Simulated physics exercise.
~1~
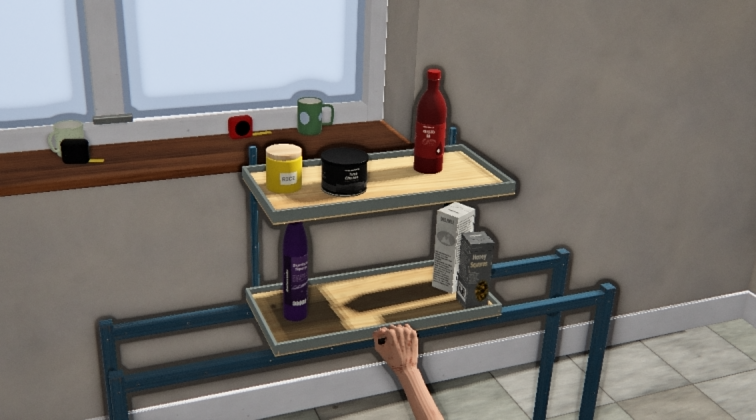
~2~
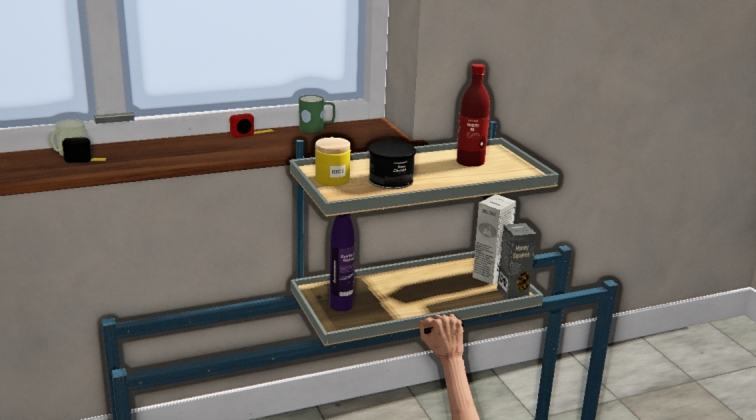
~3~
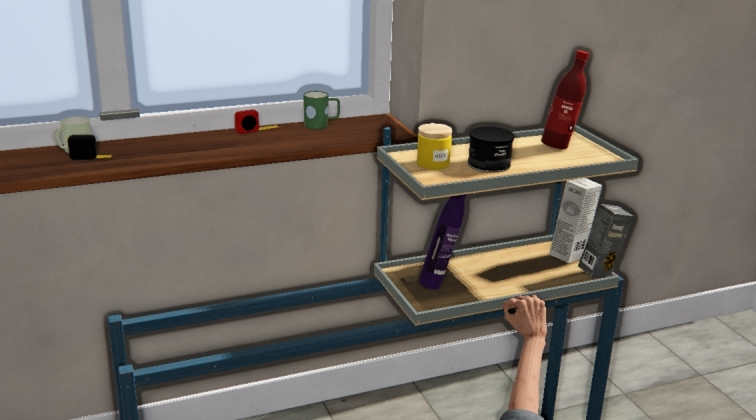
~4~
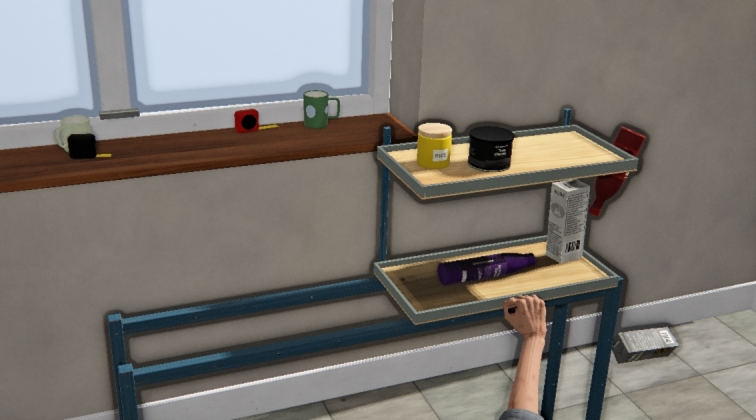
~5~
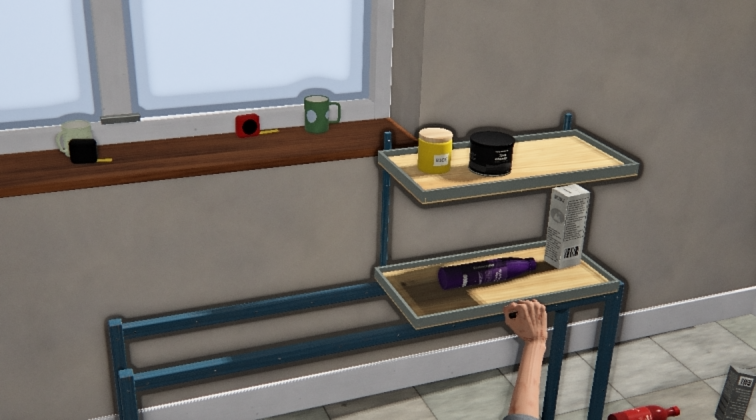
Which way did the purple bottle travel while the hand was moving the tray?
The purple bottle moved to the right along with the tray.
A hand slid a two-level tray right along a blue frame until it stopped, and the bottles and grey carton tipped. The grey carton and red bottle ended up on the floor, the purple bottle lay on the lower level, and the rest stayed upright.
